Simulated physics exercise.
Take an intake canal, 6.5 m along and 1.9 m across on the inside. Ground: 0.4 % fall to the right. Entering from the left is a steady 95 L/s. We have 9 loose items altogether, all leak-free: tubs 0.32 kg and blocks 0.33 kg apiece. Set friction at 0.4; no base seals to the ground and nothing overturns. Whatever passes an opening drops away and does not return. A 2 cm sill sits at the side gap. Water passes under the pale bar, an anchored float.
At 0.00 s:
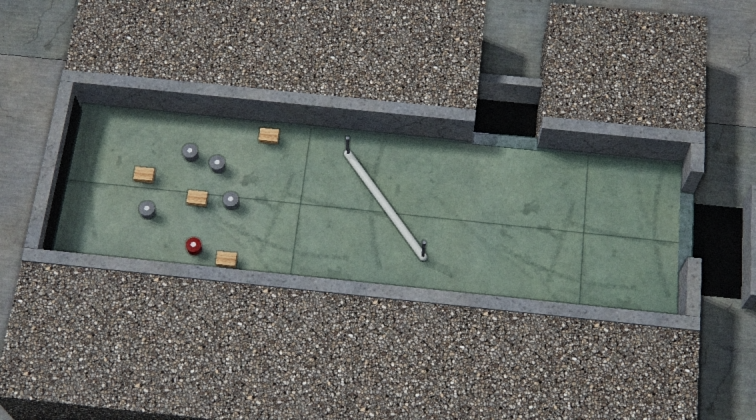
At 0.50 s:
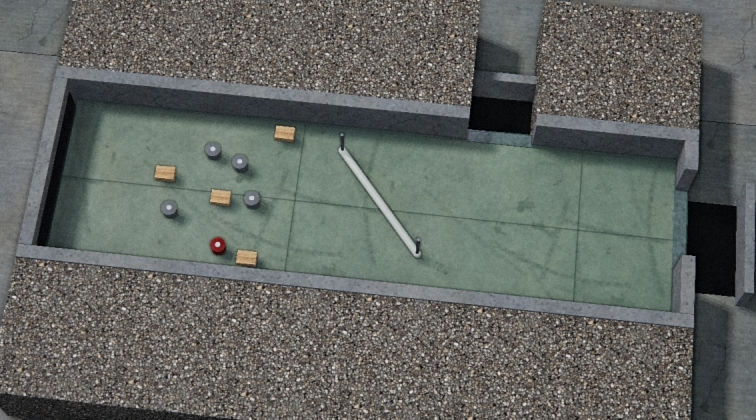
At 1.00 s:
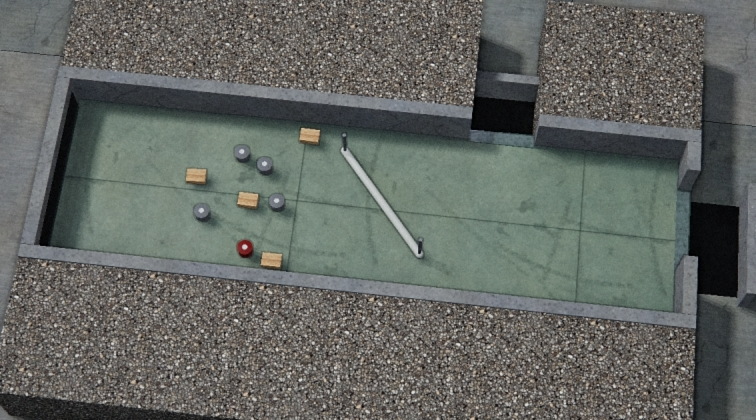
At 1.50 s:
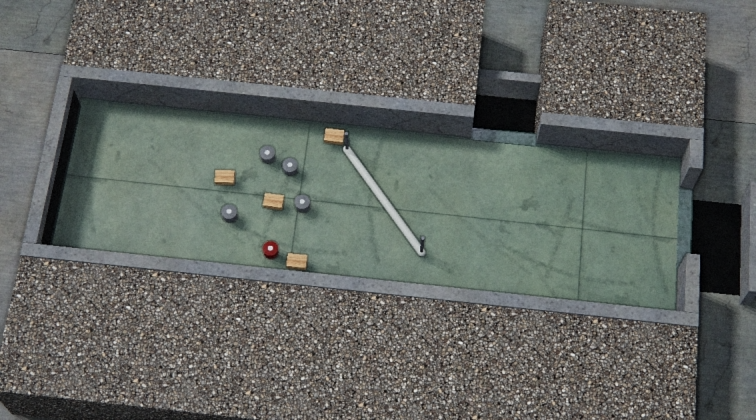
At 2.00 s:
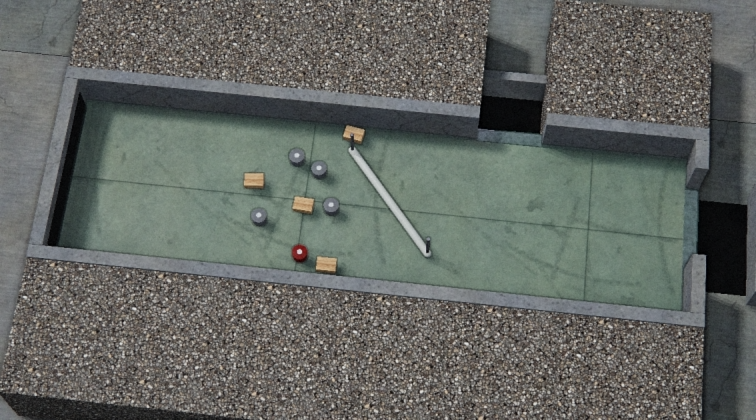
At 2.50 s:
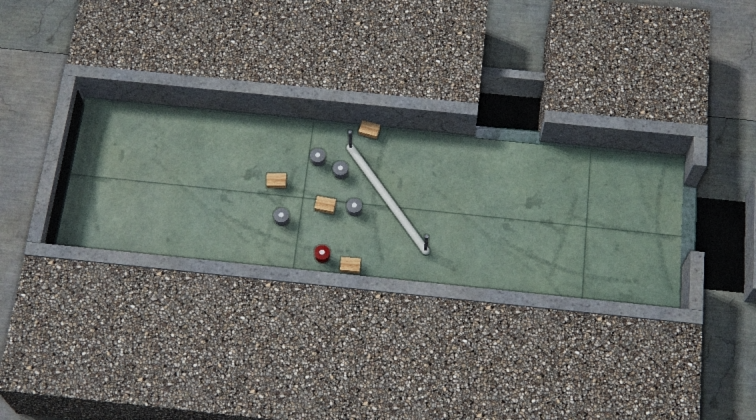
The clip shows a walled channel of shallow greenish water where a red tub, several grey tubs and wooden blocks drift steadily rightward as a loose group, one block passing the upper end of a pale slanted bar.
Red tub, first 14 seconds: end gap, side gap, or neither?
I would say end gap.
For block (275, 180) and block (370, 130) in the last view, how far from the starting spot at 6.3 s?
In order: 250 cm, then washed out.
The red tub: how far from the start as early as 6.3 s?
It is about 300 cm out of place by then.
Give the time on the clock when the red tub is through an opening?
Estimate: Close to 12.0 s.
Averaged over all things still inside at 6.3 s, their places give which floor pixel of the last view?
At about (427, 251).
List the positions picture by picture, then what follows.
The red tub at (194, 245), afloat; 8 cm deep round most things; 0 of 9 have shifted, in the first frame.
The red tub at (218, 245) floats, 31 cm from its start; about 1260 L in view; 9 of 9 have shifted, in the second frame.
The red tub at (245, 247), afloat, 57 cm from its start; 10 cm deep round most things; 9 of 9 have shifted, in the third frame.
The red tub at (270, 248), afloat, 82 cm from its start; 10 cm deep round most things; 9 of 9 have shifted, in the fourth frame.
The red tub at (300, 252), afloat, 106 cm from its start; 10 cm deep round most things; 9 of 9 have shifted, in the fifth frame.
The red tub at (322, 252), afloat, 131 cm from its start; 10 cm deep round most things; 9 of 9 have shifted, in the sixth frame.
After 3.5 s the red tub is near (370, 257), 1.8 m from its start, afloat; 0 of 9 are out; 9 afloat.
After 6.3 s the red tub is near (495, 264), 3.1 m from its start, afloat; 1 of 9 are out; 8 afloat.
After 10.0 s the red tub is near (621, 257), 4.4 m from its start, afloat; 1 of 9 are out; 8 afloat.
After 14.0 s the red tub has gone out by the end gap; 3 of 9 are out; 6 afloat.
